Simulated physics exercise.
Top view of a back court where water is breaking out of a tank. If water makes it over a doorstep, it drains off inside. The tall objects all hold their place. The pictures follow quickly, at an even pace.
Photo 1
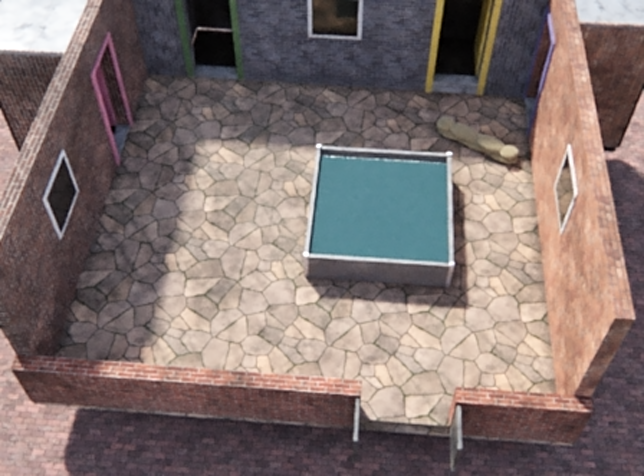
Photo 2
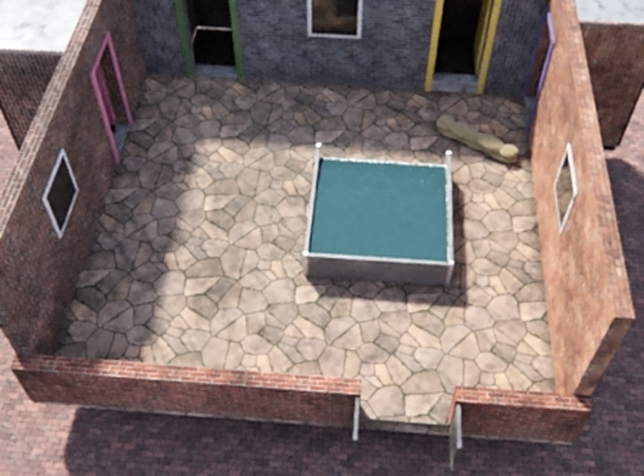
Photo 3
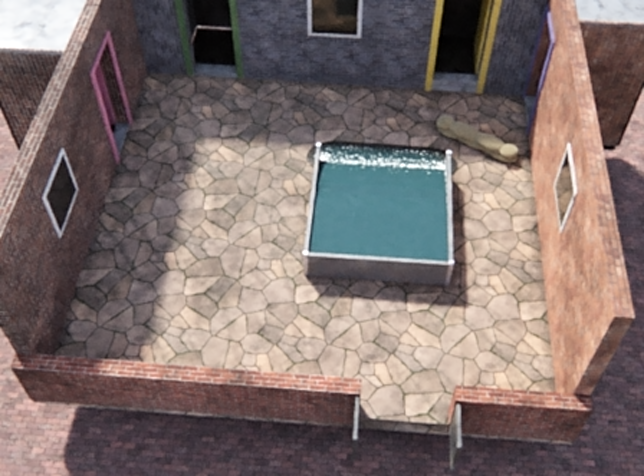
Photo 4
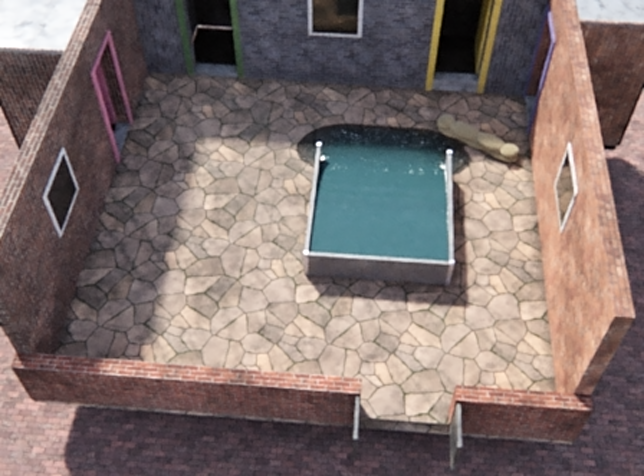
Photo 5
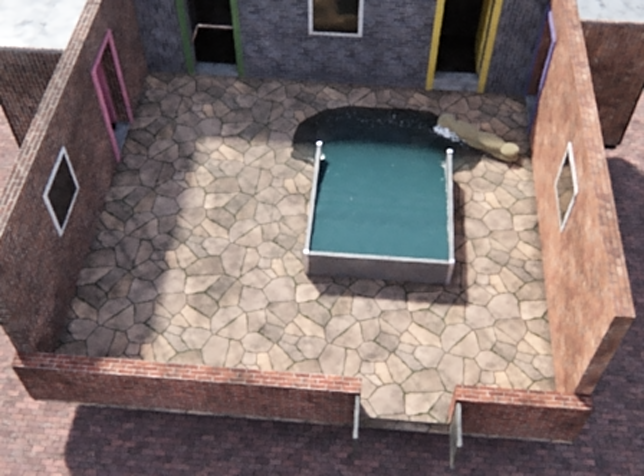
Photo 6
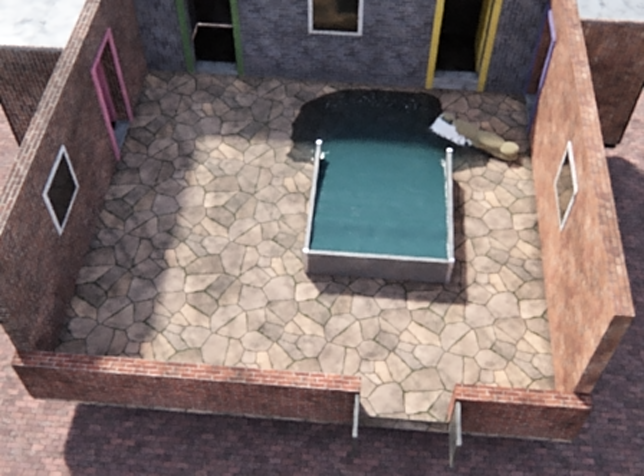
In a walled back court paved with irregular stone, seen from above, a square tank of blue-green water stands whole and still. Its far side opens and water pours out in a foaming line, then spreads as a dark pool over the paving, washing white against the tan object at right.
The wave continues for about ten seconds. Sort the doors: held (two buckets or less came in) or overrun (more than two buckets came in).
Sorted: Yellow door held, blue door overrun, pink door overrun, green door held.
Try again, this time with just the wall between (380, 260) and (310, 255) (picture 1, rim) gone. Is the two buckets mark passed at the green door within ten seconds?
As it turns out, green door falls below the cutoff.
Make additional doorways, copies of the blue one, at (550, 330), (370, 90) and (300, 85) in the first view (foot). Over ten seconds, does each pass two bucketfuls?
In order, the new doors go: Undershoots, overshoots, overshoots.
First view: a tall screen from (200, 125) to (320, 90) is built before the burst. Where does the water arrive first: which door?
First comes the yellow one.
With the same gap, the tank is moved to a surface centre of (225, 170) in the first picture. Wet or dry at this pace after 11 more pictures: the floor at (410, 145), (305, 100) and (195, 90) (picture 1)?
Spared, hit, hit.
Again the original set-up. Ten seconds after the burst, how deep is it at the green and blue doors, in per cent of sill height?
First around 40 percent, second around 90 percent.
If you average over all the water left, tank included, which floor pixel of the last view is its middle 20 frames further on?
I'd put my finger on (372, 145).
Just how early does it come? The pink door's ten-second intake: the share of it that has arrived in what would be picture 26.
It comes to around 0 percent of the ten-second total.
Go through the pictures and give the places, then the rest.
In the first picture, the tank at (381, 206) is whole and still.
In the second picture, water pours out on the tank's far side and has run to a hidden place.
In the third picture, the front is at (452, 162), out from the gap on the tank's far side.
In the fourth picture, the front is at (312, 136), out from the gap on the tank's far side.
In the fifth picture, the front is at (475, 149), out from the gap on the tank's far side.
In the sixth picture, the front is at (427, 97), out from the gap on the tank's far side.
A moment on, water covers 15 % of the floor; the yellow door wet at the sill, nothing in, the blue door not reached, the pink door not reached, the green door not reached.
Next, water covers 25 % of the floor; the yellow door wet at the sill, nothing in, the blue door wet at the sill, nothing in, the pink door not reached, the green door wet at the sill, nothing in.
Then, water covers 40 % of the floor; the yellow door wet at the sill, nothing in, the blue door over two buckets in, the pink door not reached, the green door wet at the sill, nothing in.
Later, water covers 65 % of the floor; the yellow door wet at the sill, nothing in, the blue door far over two buckets in, the pink door over two buckets in, the green door wet at the sill, nothing in.
In the end, water covers 95 % of the floor; the yellow door wet at the sill, nothing in, the blue door far over two buckets in, the pink door over two buckets in, the green door wet at the sill, nothing in.
